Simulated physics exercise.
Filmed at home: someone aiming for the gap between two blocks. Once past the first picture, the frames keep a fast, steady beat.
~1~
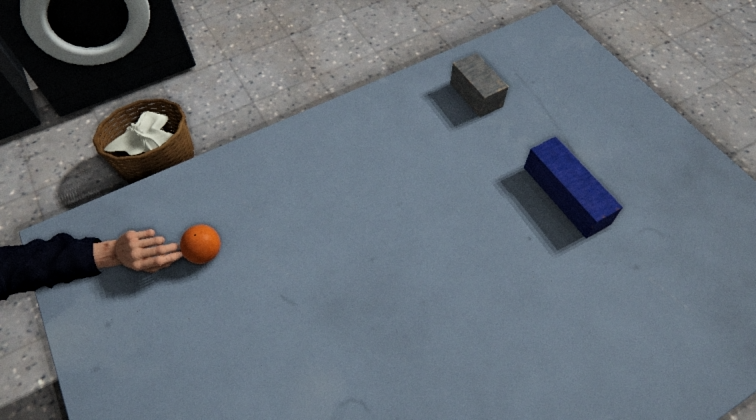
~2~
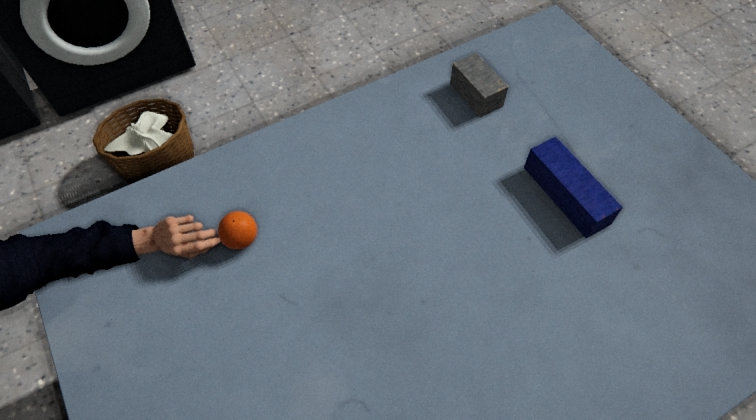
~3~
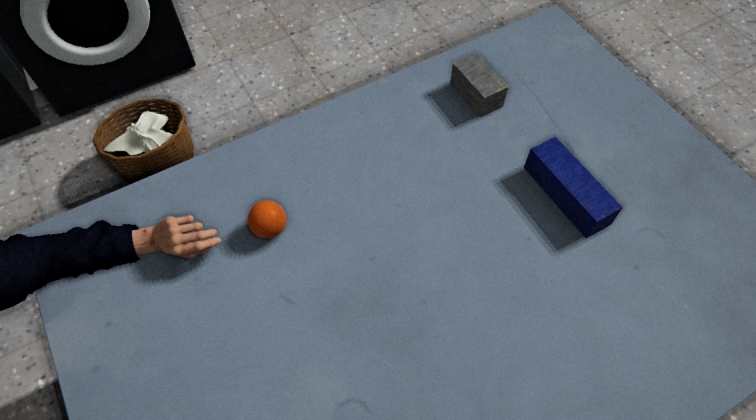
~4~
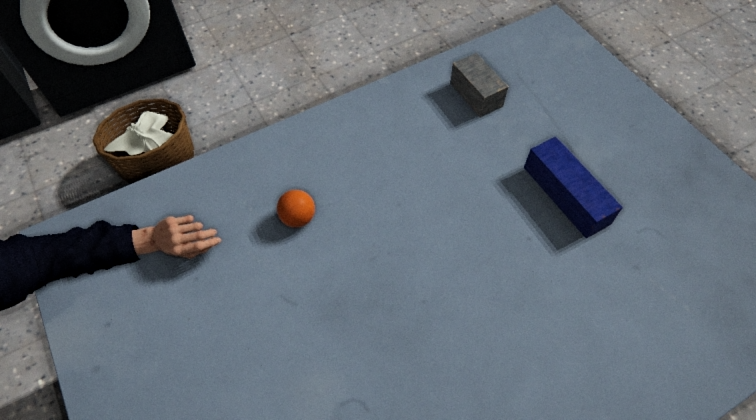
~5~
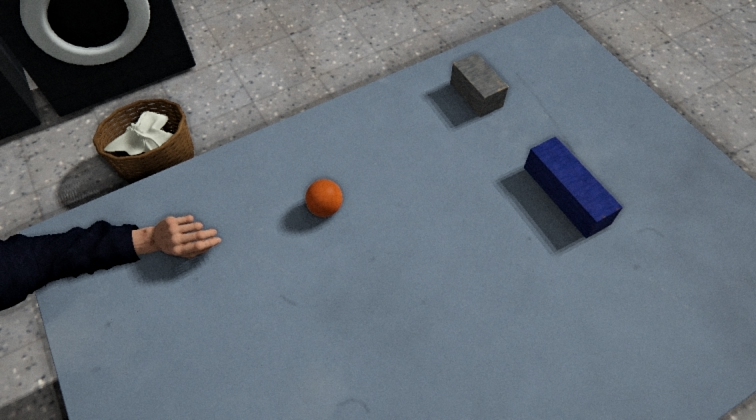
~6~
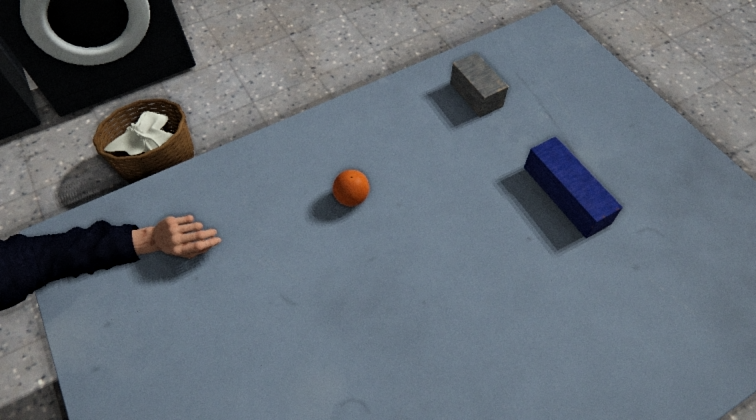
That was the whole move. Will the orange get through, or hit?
In the end the orange clears the opening.
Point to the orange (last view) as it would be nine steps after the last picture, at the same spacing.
Its centre should be around (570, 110).
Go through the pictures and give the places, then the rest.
In the first picture, orange (200, 245) under the hand; blue block (570, 186).
In the second picture, orange (238, 230); grey block (478, 85).
In the third picture, orange (267, 219); blue block (570, 186).
In the fourth picture, orange (296, 209); grey block (478, 85).
In the fifth picture, orange (324, 198); blue block (570, 186).
In the sixth picture, orange (351, 188); grey block (478, 85).
Then, 0.62 s past the last view, orange heading on near (599, 95).
Finally, the orange gets between the blocks.
